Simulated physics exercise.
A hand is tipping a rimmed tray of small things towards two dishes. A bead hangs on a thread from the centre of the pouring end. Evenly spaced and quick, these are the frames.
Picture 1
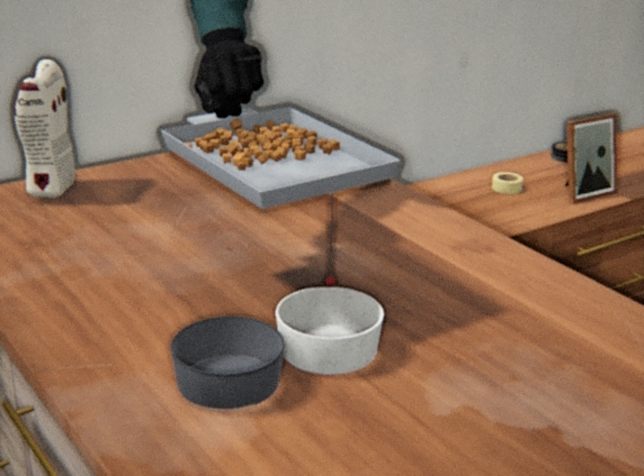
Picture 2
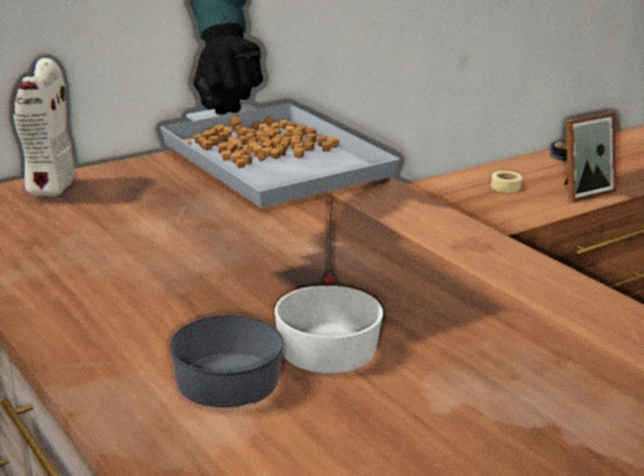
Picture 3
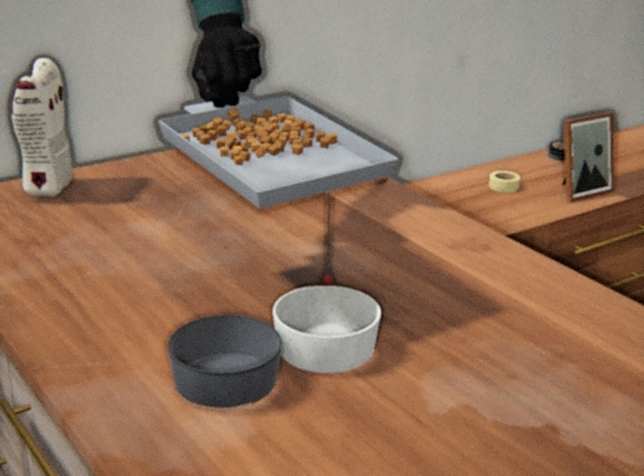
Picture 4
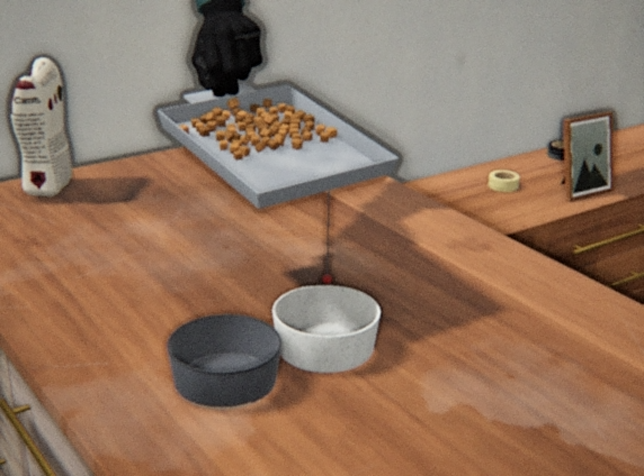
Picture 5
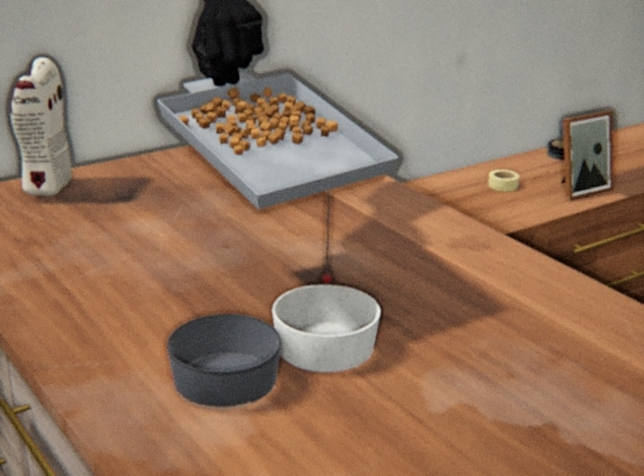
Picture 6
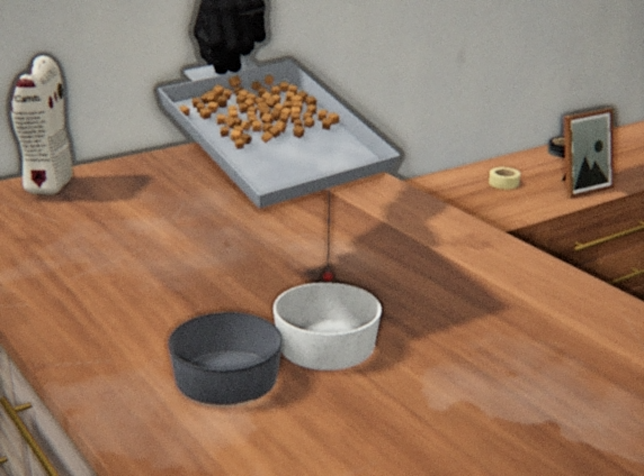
A black-gloved hand in a teal sleeve holds a grey rimmed tray of small brown cubes above a wooden counter, seen from slightly above. Below sit a dark grey dish at left and a white one beside it, with a carton, tape roll and framed picture behind. The hand lifts the tray's far end, slanting it gently towards the viewer, while the camera stays practically still.
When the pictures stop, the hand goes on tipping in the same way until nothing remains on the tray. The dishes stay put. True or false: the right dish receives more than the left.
True.
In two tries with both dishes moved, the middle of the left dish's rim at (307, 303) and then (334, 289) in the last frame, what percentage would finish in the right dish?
Trial 1 near 0 percent, trial 2 near 0 percent.
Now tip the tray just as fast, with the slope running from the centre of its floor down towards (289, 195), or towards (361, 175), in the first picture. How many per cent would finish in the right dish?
The first comes to 50 %, while the second comes to 0 %.
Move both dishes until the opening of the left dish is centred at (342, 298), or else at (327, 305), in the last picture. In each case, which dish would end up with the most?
Try 1: The left-side dish; try 2: The left-side dish.
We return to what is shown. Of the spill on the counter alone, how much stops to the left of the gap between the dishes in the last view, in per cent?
Left share: Close to 20 %.
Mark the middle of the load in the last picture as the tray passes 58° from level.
Roughly (302, 169).
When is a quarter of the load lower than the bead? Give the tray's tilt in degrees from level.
At about 110°.
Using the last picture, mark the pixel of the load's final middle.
Around (324, 350).
Shortly afterwards, tray tipped steeply; all but a few on the tray; only a few in the air.
Next, tray tipped right over; the bulk on the tray; only a few in the left dish; a little in the right dish; only a few in the air.
Some moments later, tray tipped past a quarter turn; a little in the left dish; near two thirds in the right dish; near a quarter outside both.
In the end, tray tipped past a quarter turn; a little in the left dish; near two thirds in the right dish; near a quarter outside both.
